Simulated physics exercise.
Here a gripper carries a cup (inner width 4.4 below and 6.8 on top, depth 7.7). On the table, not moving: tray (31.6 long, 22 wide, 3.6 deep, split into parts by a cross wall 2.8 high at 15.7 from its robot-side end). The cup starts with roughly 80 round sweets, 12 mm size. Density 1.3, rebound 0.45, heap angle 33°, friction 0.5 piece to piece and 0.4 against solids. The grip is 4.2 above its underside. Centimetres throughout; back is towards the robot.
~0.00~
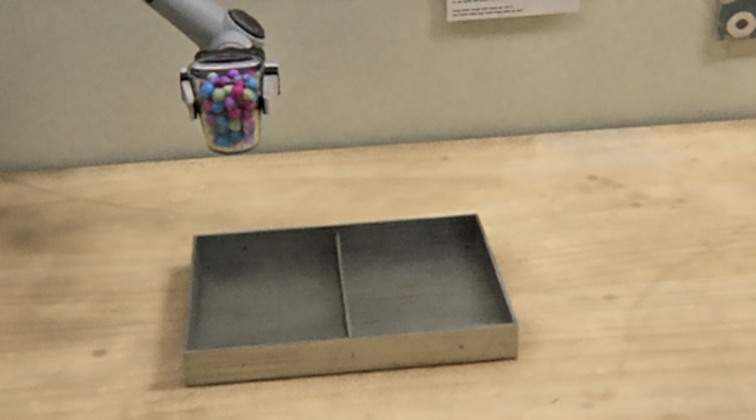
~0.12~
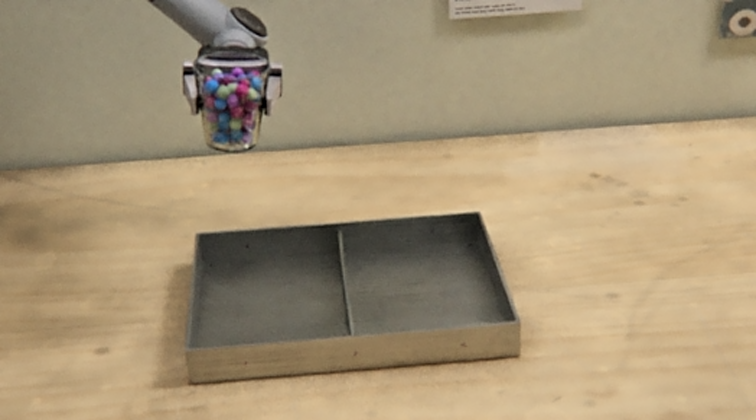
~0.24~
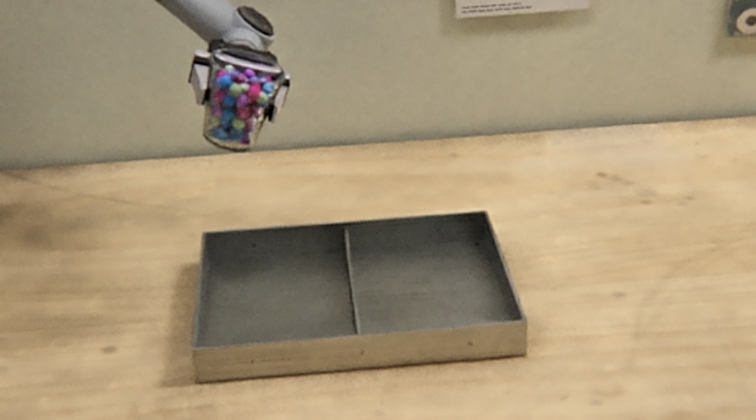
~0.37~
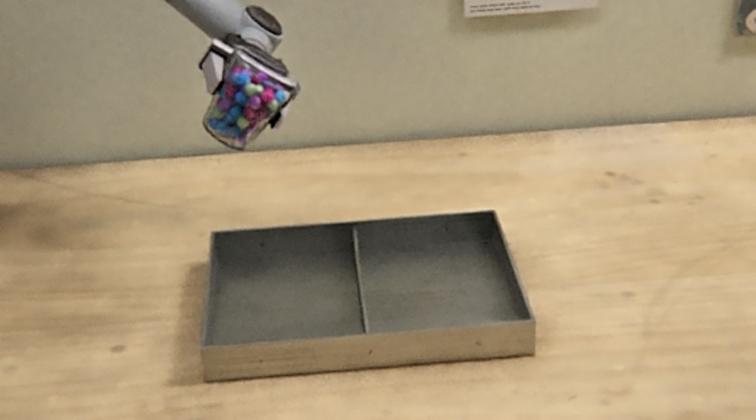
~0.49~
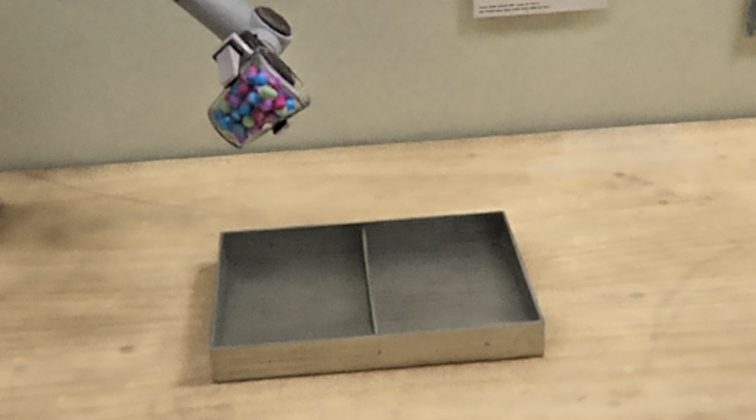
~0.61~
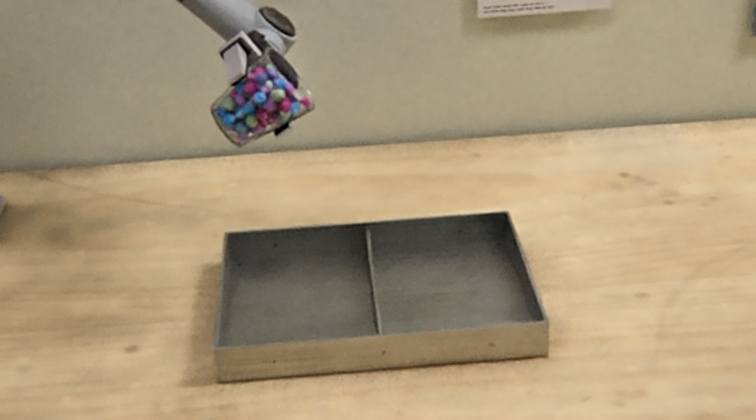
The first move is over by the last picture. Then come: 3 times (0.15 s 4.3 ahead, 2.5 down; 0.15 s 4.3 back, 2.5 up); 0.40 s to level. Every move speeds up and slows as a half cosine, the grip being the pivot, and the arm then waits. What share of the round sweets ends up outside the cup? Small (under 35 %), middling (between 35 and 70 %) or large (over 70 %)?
Answer: Small; under 35 % of the round sweets finish outside the cup.
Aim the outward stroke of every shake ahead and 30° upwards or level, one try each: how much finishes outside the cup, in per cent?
Some 50 and 40 per cent.
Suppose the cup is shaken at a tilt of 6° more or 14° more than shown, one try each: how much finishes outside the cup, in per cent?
About 30 and 45 per cent.
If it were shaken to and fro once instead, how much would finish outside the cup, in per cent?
It would be near 10 per cent.
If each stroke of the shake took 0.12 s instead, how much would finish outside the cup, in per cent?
Then about 25 per cent.
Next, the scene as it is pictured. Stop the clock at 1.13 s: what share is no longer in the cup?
Near 10 per cent so far.
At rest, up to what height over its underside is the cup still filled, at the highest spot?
About 8.0 cm.
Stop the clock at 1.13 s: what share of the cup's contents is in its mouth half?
Some 55 per cent.
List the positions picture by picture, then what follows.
Cup middle at (230, 107), level; upper third of the load around (230, 88), from x 205 to 255, top at y 75; 83 in the cup, in the first frame.
Cup middle at (232, 105), tilted 5° forward; upper third of the load around (232, 87), from x 205 to 255, top at y 75, in the second frame.
Cup middle at (238, 104), tilted 19° forward; upper third of the load around (237, 84), from x 215 to 270, top at y 70, in the third frame.
Cup middle at (245, 103), tilted 37° forward; upper third of the load around (247, 86), from x 215 to 280, top at y 70, in the fourth frame.
Cup middle at (253, 104), tilted 51° forward; upper third of the load around (260, 87), from x 220 to 290, top at y 70, in the fifth frame.
Cup middle at (258, 104), tilted 56° forward; upper third of the load around (261, 90), from x 225 to 305, top at y 70; 83 in the cup, in the sixth frame.
By 1.13 s, tilted 56° forward, highest piece 24 above the table; 75 in the cup, 4 in the robot-side part, 3 in the far-side part, 1 in flight or on a rim.
By 1.65 s, tilted 41° forward, highest piece 26 above the table; 70 in the cup, 7 in the robot-side part, 5 in the far-side part, 1 in flight or on a rim.
By 2.11 s, level, highest piece 28 above the table; 70 in the cup, 8 in the robot-side part, 5 in the far-side part.
By 3.16 s, level, highest piece 28 above the table; 70 in the cup, 8 in the robot-side part, 5 in the far-side part.
Final count, 70 in the cup, 8 in the robot-side part, 5 in the far-side part. That is 16 % outside the cup.
